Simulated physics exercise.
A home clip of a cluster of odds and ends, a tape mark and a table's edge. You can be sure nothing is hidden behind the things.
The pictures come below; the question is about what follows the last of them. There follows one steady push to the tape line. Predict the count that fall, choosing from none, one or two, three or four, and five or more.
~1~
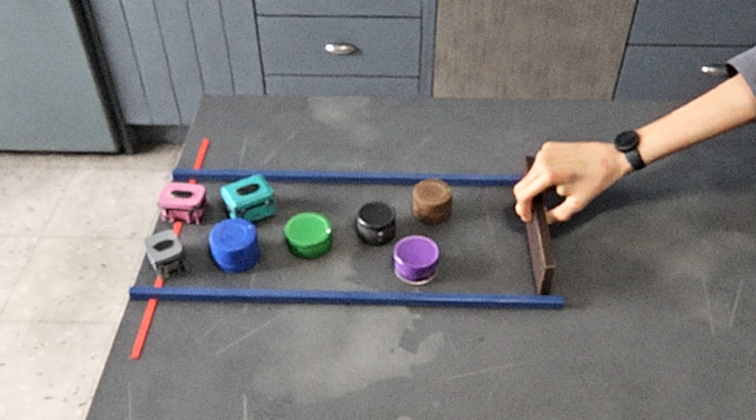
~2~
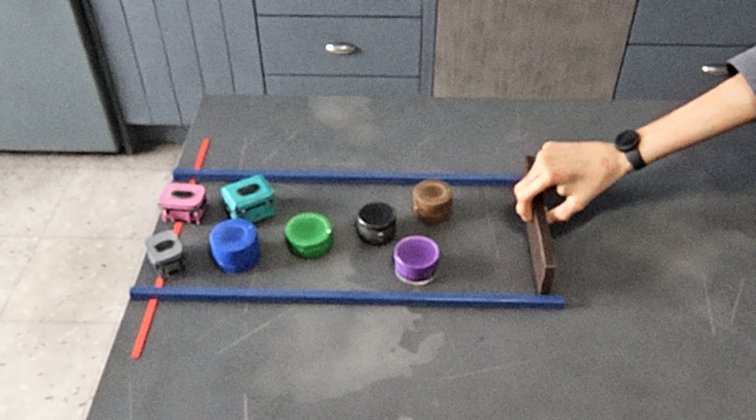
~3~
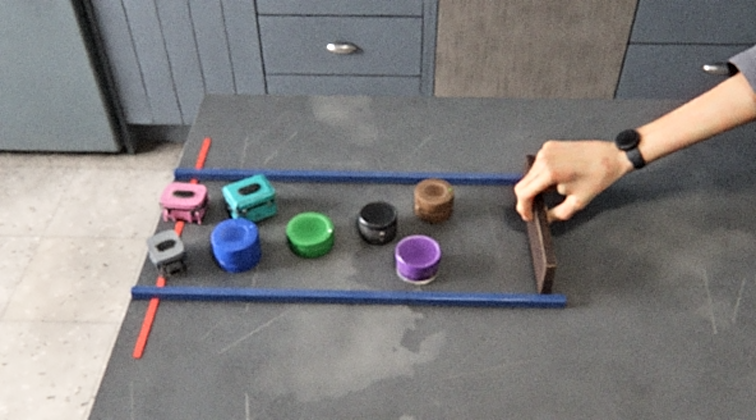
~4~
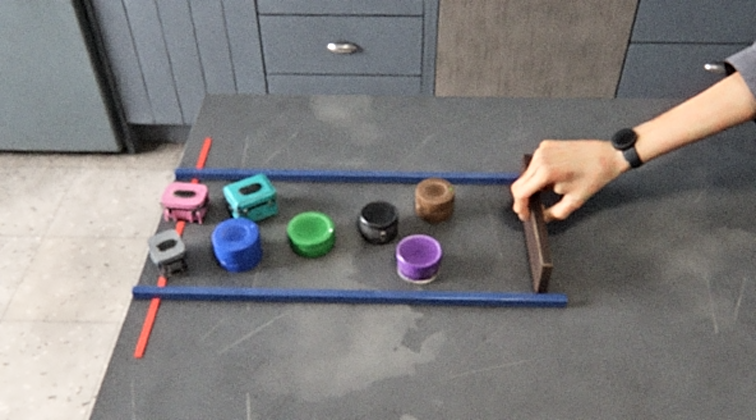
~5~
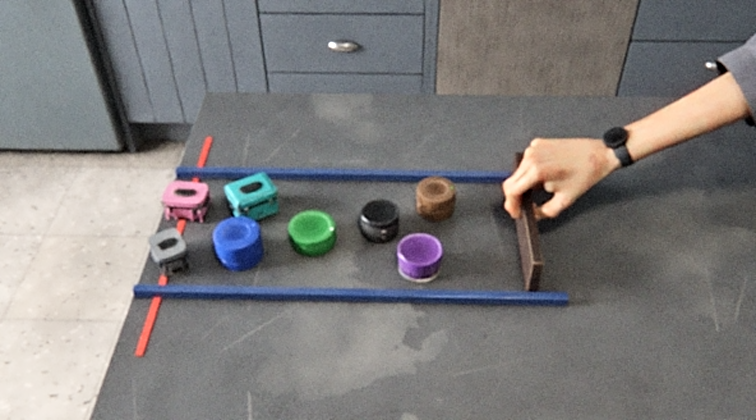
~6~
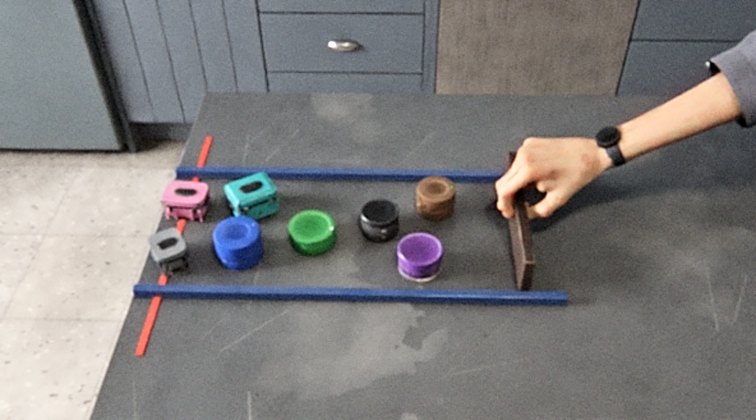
Gone: Upward of four.
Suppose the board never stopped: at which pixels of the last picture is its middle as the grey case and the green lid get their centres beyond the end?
Roughly at (250, 215) and roughly at (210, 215).
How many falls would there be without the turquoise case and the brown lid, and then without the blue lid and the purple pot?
The first try gives 3, the second gives 3.
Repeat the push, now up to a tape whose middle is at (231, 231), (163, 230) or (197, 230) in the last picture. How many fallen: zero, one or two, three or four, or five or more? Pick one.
So in that order I'd say either one or two; five or more; five or over.
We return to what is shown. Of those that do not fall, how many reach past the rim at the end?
It's 3.
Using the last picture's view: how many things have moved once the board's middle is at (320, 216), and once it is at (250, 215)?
That gives 5 for the first and 8 for the second.
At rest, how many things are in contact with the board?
That makes 3.
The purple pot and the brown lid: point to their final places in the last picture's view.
The purple pot stops around (146, 252); the brown lid around (170, 186).
Soon after, none off yet; grey case at rest near (169, 252); pink case at rest near (187, 201); blue lid at rest near (239, 243).
Then, none off yet; grey case at rest near (169, 252); pink case at rest near (187, 201); blue lid moved a little near (223, 247).
Further on, none off yet; grey case tipped a little near (130, 255); pink case tipped well over near (141, 214); blue lid moved well along near (163, 262).
By the end, the number that fall off is five or more; fallen, green lid, turquoise case, blue lid, pink case and grey case.
